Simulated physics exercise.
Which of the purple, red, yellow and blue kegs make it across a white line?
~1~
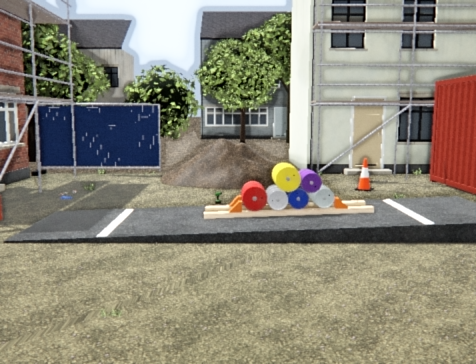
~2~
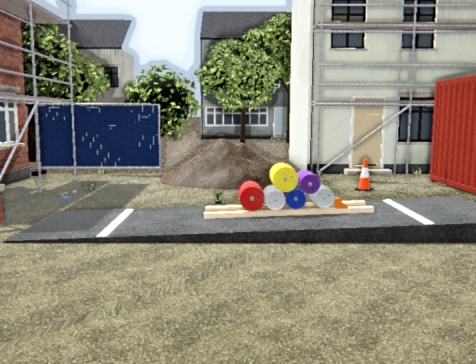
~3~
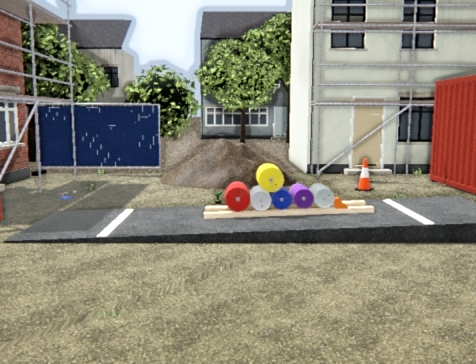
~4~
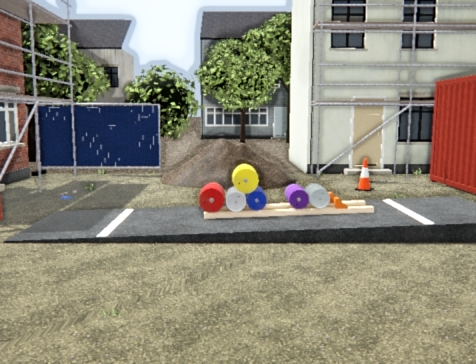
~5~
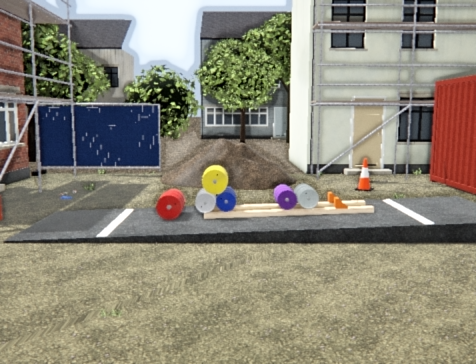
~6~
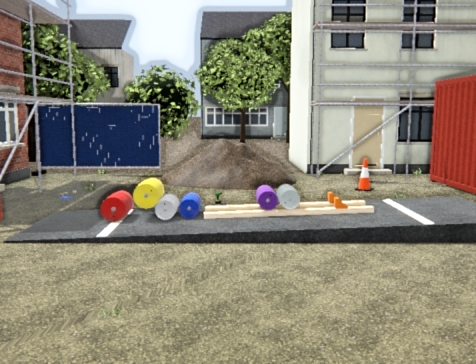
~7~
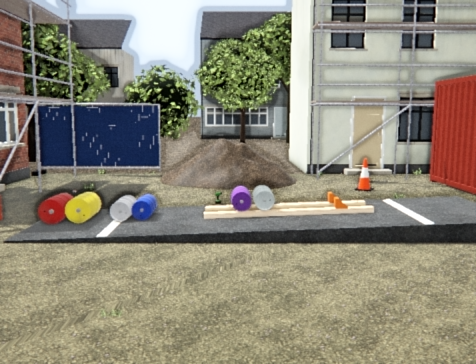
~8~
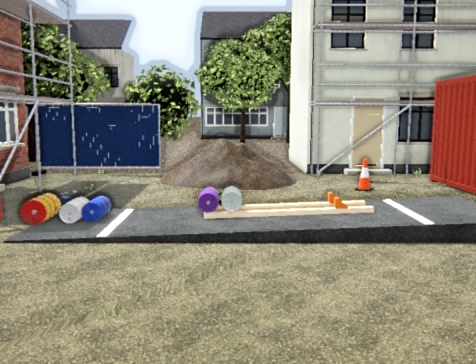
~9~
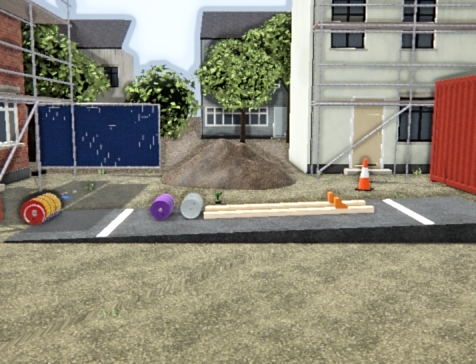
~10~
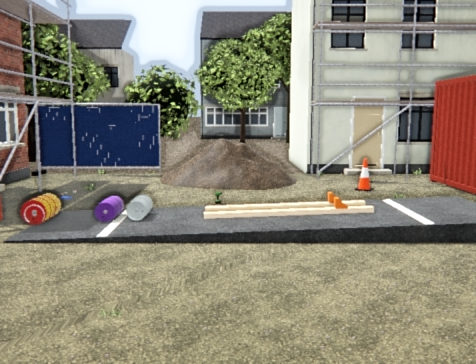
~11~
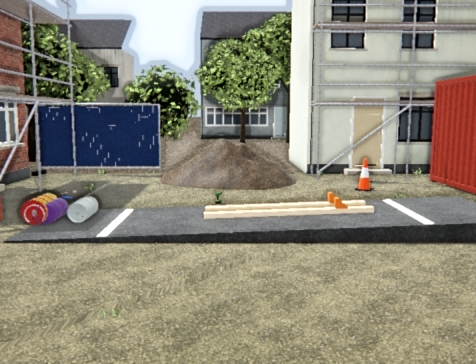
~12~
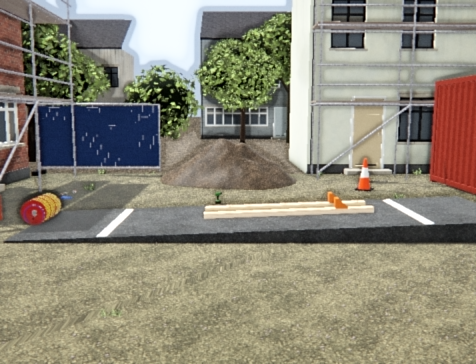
All four of them do. Red, yellow and blue roll past the left white line, and purple follows them across it later.
